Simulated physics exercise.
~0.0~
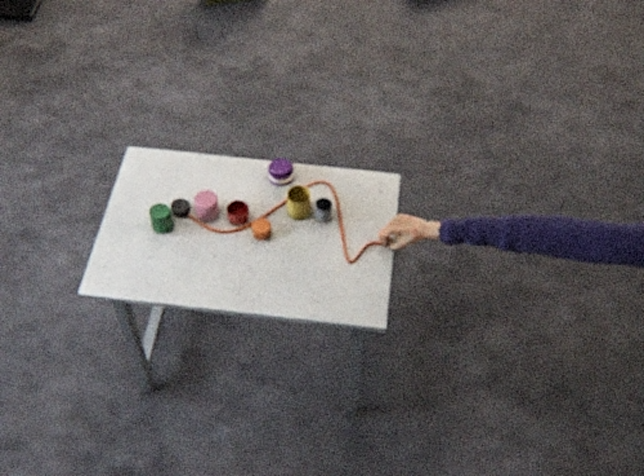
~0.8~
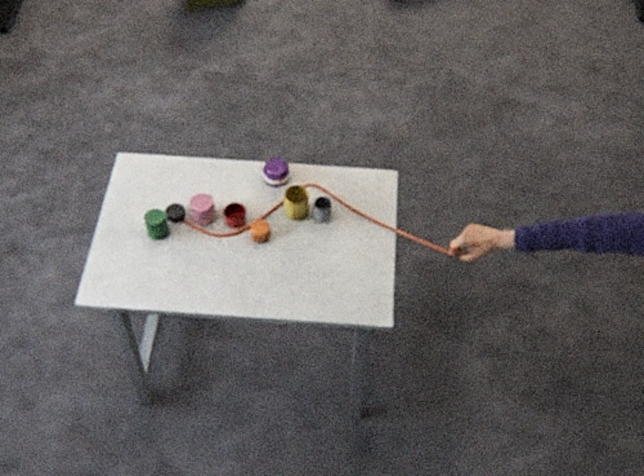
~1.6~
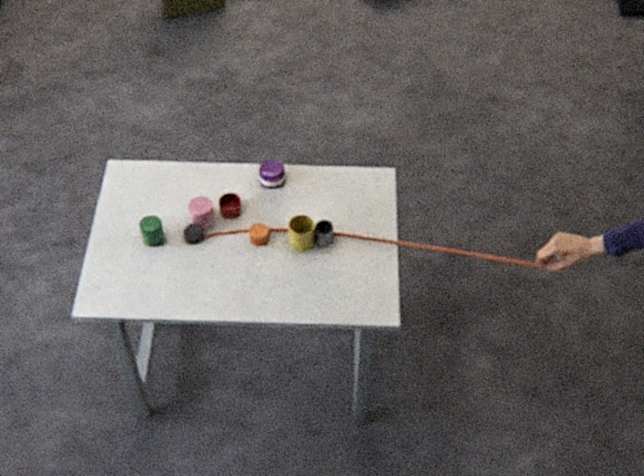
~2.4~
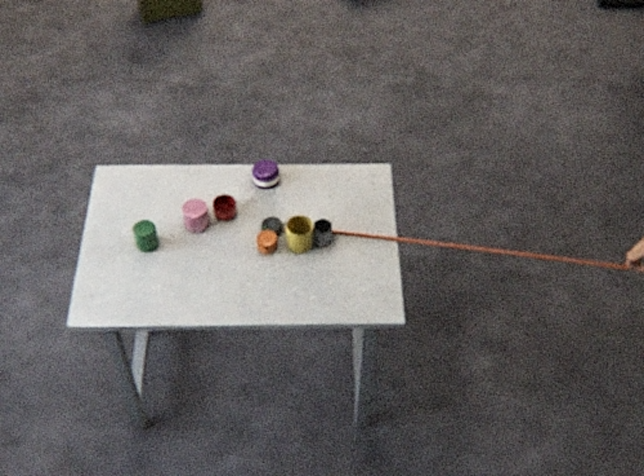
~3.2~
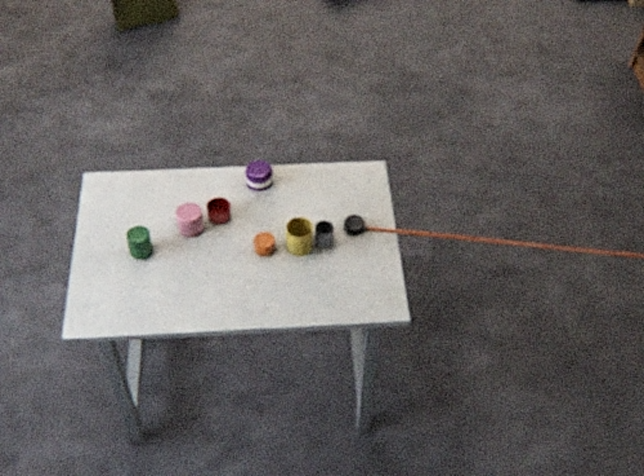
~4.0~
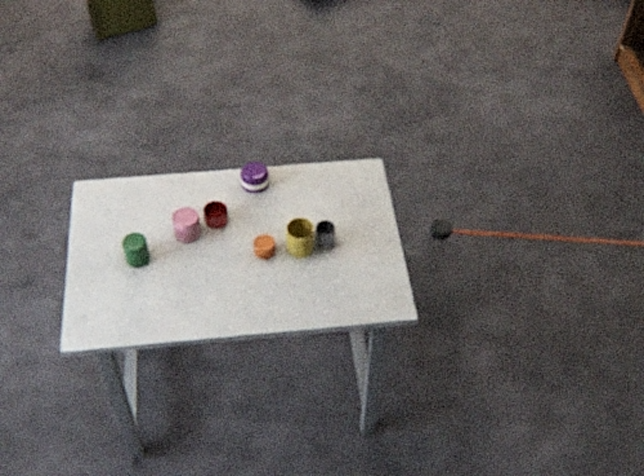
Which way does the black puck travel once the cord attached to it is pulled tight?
It travels to the right, sliding past the containers and off that side of the table.
A hand pulls an orange cord rightward, dragging a black puck past containers and off the table.
